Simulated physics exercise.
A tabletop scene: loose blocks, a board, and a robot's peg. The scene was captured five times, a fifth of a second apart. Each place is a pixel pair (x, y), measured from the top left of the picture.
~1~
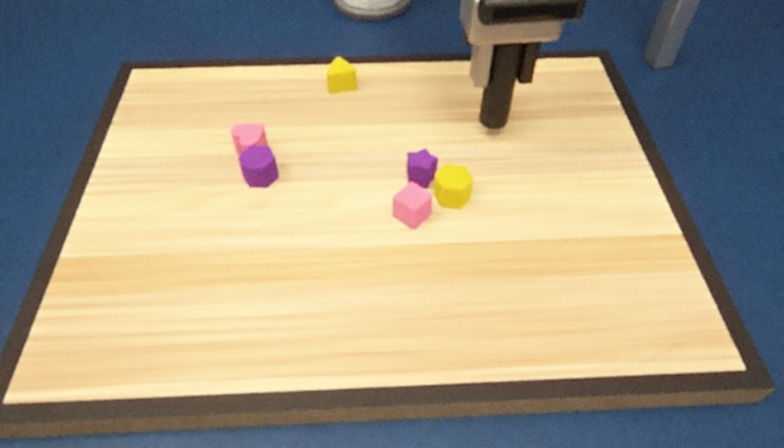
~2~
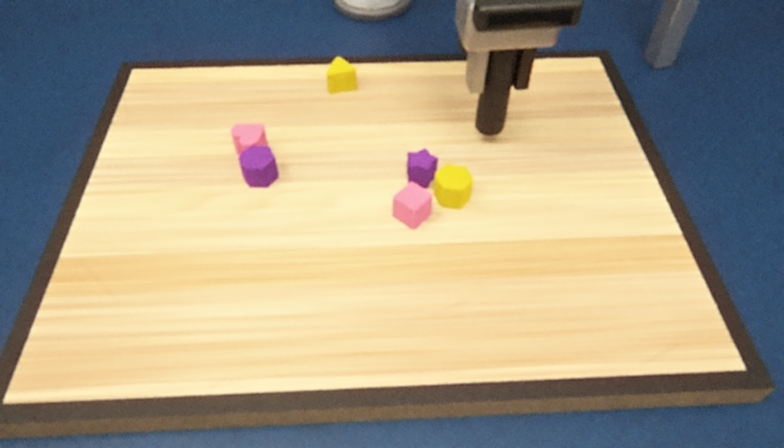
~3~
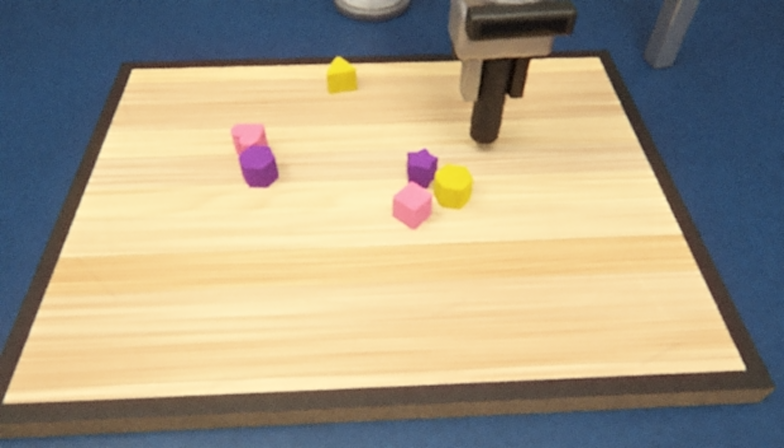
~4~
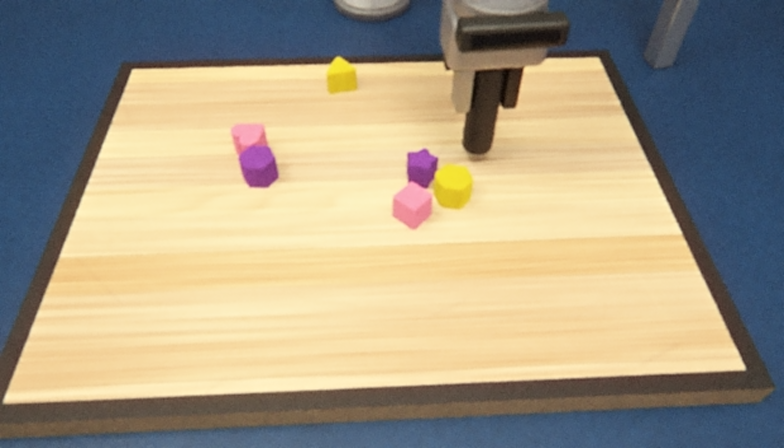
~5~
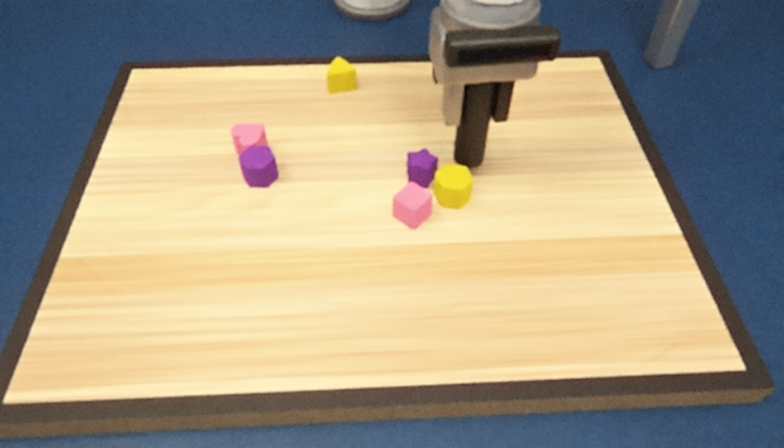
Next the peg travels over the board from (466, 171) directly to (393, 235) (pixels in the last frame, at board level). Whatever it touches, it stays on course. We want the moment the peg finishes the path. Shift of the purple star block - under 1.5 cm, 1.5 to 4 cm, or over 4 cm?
It ends within 1.5 cm of its spot.
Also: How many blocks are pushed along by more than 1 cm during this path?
This push will displace two blocks.
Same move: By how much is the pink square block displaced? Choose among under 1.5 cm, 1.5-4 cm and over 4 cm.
Result: Over 4 cm.
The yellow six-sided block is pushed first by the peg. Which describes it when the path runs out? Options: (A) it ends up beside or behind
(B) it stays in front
Answer: A.
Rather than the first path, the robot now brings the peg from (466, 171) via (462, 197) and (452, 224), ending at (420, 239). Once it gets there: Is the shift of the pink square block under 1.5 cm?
No - that is not the case.
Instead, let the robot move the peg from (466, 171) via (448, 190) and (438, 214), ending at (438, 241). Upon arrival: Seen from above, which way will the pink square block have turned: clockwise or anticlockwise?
That block twists clockwise.
On the path given first. One third of the way, peg at (445, 179); pink square block at (411, 199), turned 20° clockwise; yellow six-sided block at (445, 195).
Two thirds of the way, peg at (419, 201); pink square block at (396, 213), turned 45° clockwise; yellow six-sided block at (442, 213), turned 55° anticlockwise.
At the end, peg at (393, 223); pink square block at (369, 238), turned 40° clockwise; purple star block not moved; yellow six-sided block at (442, 214), turned 60° anticlockwise.
